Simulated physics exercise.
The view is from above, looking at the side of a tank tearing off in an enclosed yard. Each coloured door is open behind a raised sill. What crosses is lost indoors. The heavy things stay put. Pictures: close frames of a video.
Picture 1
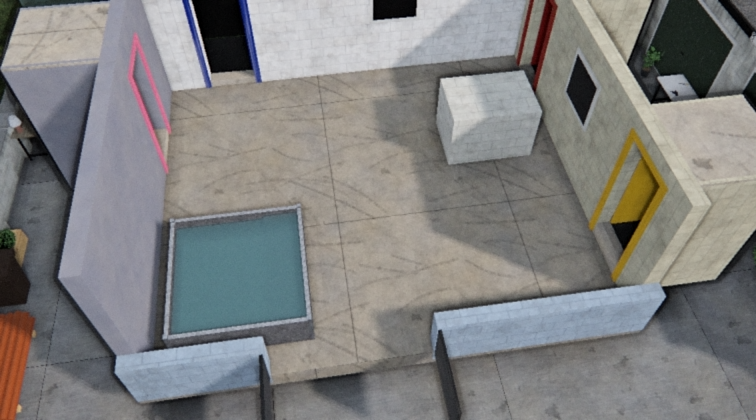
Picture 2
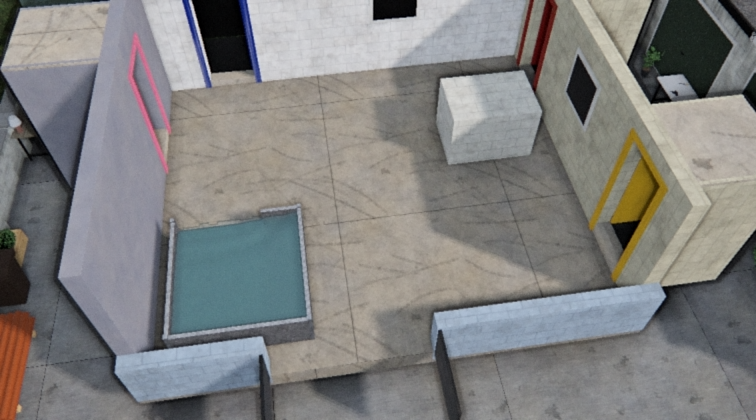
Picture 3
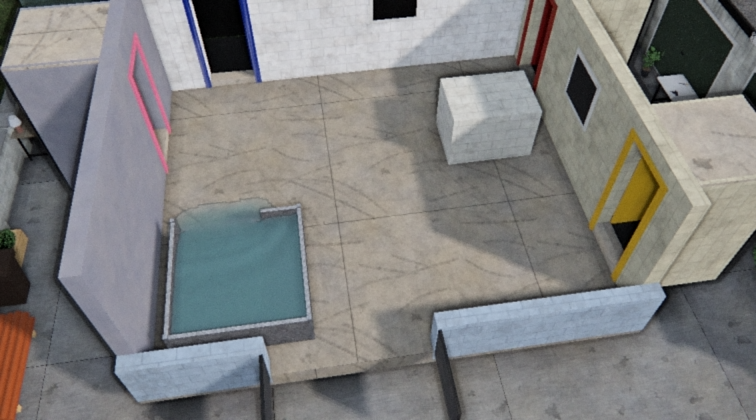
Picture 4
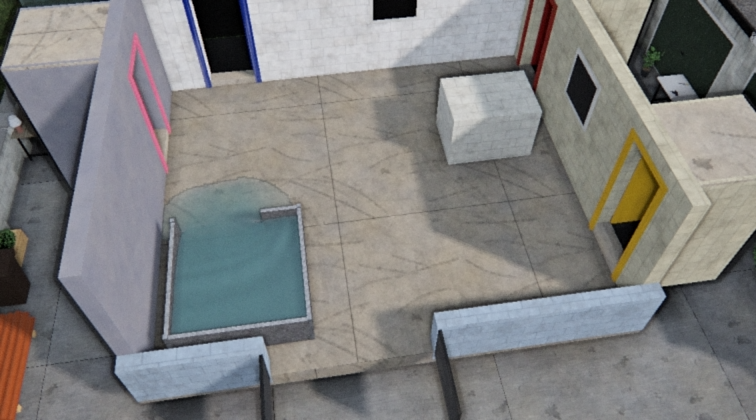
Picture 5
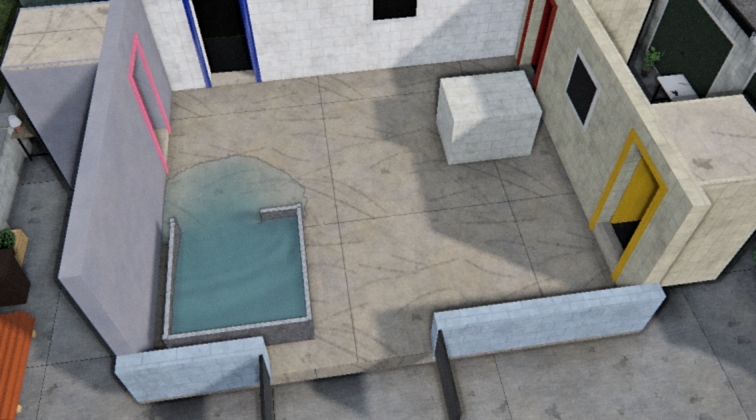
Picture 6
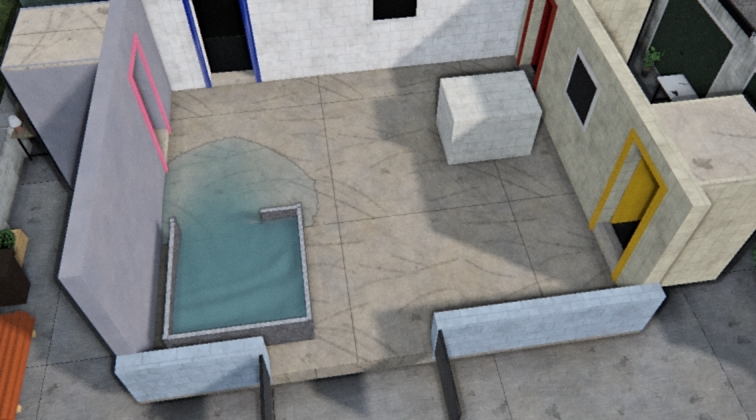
Walled yard with coloured door surrounds seen from above, water pouring through a gap in a tank's far side and spreading across the floor.
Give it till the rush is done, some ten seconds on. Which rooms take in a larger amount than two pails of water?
The pink door sees no more than two buckets come in. The yellow door sees no more than two buckets come in. The blue door sees more than two buckets come in. The red door sees more than two buckets come in.
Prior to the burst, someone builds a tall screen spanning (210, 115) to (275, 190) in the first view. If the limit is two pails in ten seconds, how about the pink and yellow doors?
After that, pink tops the limit and yellow misses the mark.
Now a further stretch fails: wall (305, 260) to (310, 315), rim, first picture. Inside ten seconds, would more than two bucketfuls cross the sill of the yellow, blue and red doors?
Door by door: Yellow stops short, blue stops short, red stops short.
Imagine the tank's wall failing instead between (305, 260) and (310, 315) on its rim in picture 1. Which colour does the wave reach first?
That would be the yellow-painted one.
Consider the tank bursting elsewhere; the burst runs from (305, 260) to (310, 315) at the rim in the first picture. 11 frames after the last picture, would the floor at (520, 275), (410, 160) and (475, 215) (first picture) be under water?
In turn: Inundated, then untouched, then inundated.
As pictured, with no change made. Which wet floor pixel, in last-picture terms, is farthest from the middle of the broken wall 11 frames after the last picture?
Best guess: Near (323, 77).
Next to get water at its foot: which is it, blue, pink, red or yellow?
I'd go with the pink-painted one.
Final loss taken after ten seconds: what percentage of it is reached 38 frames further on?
Roughly 55 %.
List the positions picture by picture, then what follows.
In the first frame, still water in the tank at (238, 270).
In the second frame, water pours out on the tank's far side and has run to a hidden place.
In the third frame, water pours out on the tank's far side and has run to a hidden place.
In the fourth frame, water pours out on the tank's far side and has run to (164, 211).
In the fifth frame, the front is at (240, 159), out from the gap on the tank's far side.
In the sixth frame, the front is at (233, 141), out from the gap on the tank's far side.
A moment on, water covers 25 % of the floor; the pink door wet at the sill, nothing in, the yellow door not reached, the blue door wet at the sill, nothing in, the red door not reached.
Next, water covers 25 % of the floor; the pink door wet at the sill, nothing in, the yellow door not reached, the blue door under two buckets in, the red door not reached.
Then, water covers 35 % of the floor; the pink door wet at the sill, nothing in, the yellow door not reached, the blue door over two buckets in, the red door not reached.
Later, water covers 60 % of the floor; the pink door wet at the sill, nothing in, the yellow door not reached, the blue door far over two buckets in, the red door under two buckets in.
In the end, water covers 95 % of the floor; the pink door wet at the sill, nothing in, the yellow door wet at the sill, nothing in, the blue door far over two buckets in, the red door far over two buckets in.
